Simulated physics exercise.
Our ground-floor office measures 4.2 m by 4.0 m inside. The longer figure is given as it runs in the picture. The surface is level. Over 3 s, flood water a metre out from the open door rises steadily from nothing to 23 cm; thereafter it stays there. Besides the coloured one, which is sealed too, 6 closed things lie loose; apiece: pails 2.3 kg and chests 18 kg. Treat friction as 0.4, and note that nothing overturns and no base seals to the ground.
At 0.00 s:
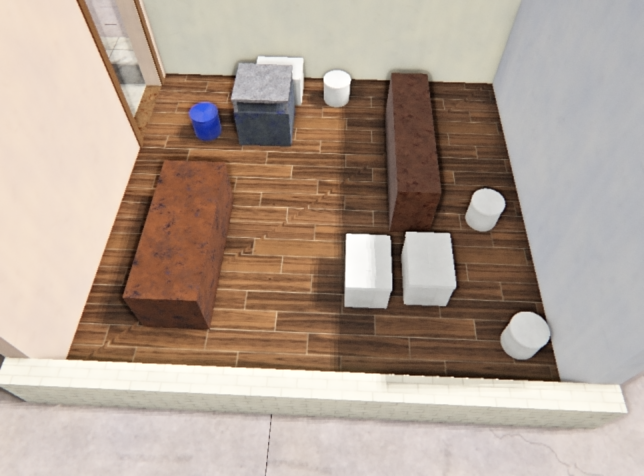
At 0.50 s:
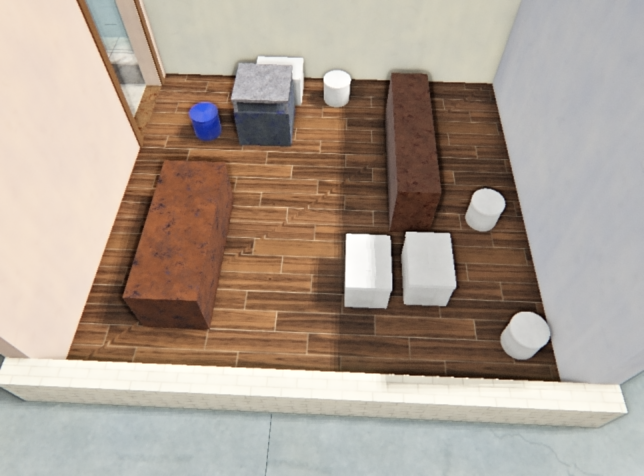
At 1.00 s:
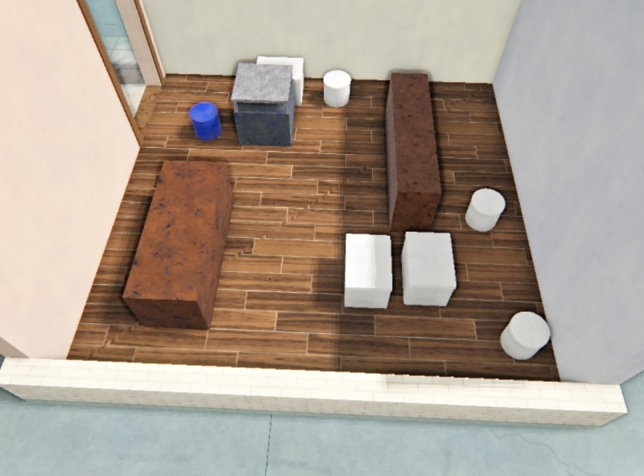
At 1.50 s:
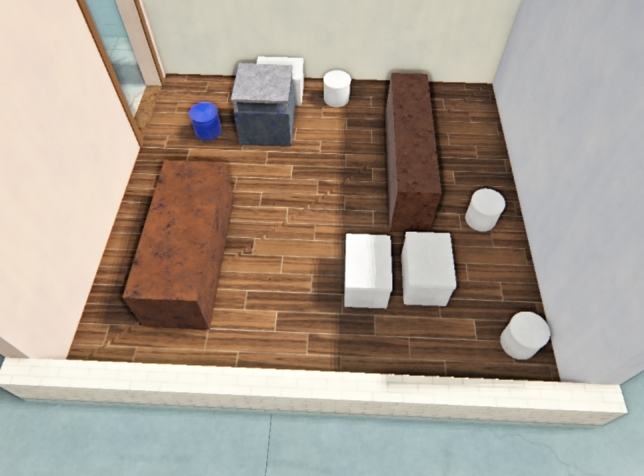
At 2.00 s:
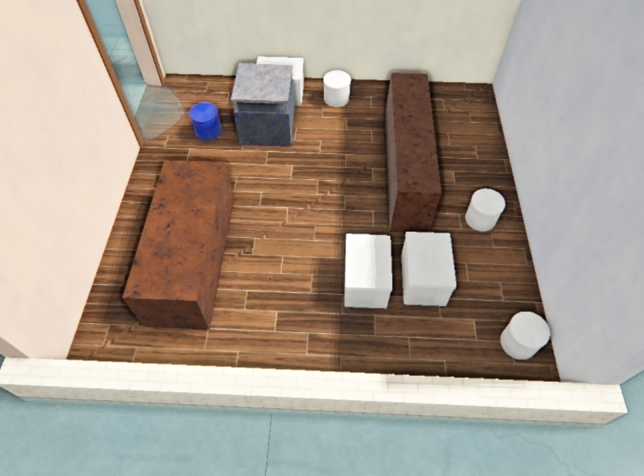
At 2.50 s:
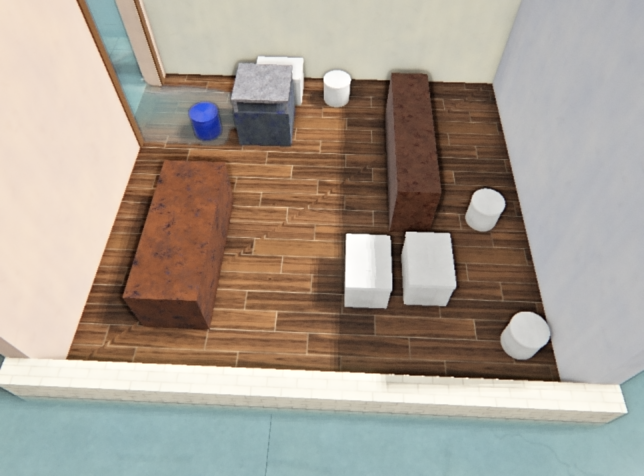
Water spread over the pale ground outside, turning it blue-green, then came in through the doorway at the upper left and reached around the blue pail, while everything in the room stayed still.
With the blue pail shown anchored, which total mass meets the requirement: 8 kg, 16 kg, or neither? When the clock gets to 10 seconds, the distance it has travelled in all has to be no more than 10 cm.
The answer is neither.
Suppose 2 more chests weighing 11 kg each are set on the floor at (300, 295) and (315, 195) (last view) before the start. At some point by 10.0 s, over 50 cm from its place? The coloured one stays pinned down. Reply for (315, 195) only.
Result: Exceeds it.
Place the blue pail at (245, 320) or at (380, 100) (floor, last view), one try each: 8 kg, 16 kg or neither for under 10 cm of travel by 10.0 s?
Taking them in turn, the lighter mass keeps it, and neither mass keeps it.
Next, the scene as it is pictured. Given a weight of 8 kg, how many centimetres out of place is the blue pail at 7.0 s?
Shift: About 200 cm.
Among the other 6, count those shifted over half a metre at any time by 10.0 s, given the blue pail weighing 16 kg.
Count: 3.
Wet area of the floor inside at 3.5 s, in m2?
Flooded: Near 2.5 m2.
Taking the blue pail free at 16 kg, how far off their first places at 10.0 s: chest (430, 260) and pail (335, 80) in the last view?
10 cm and 250 cm respectively.
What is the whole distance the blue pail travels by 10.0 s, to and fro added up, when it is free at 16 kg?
Some 100 cm in all.
After 3.5 s the blue pail would be 35 cm from its start with 8 kg and 9 cm from its start with 16 kg; 8 cm of water round it then.
After 4.5 s the blue pail would be 136 cm from its start with 8 kg and 42 cm from its start with 16 kg; 9 cm of water round it then.
After 7.0 s the blue pail would be 188 cm from its start with 8 kg and 77 cm from its start with 16 kg; 8 cm of water round it then.
After 10.0 s the blue pail would be 244 cm from its start with 8 kg and 92 cm from its start with 16 kg; 9 cm of water round it then.
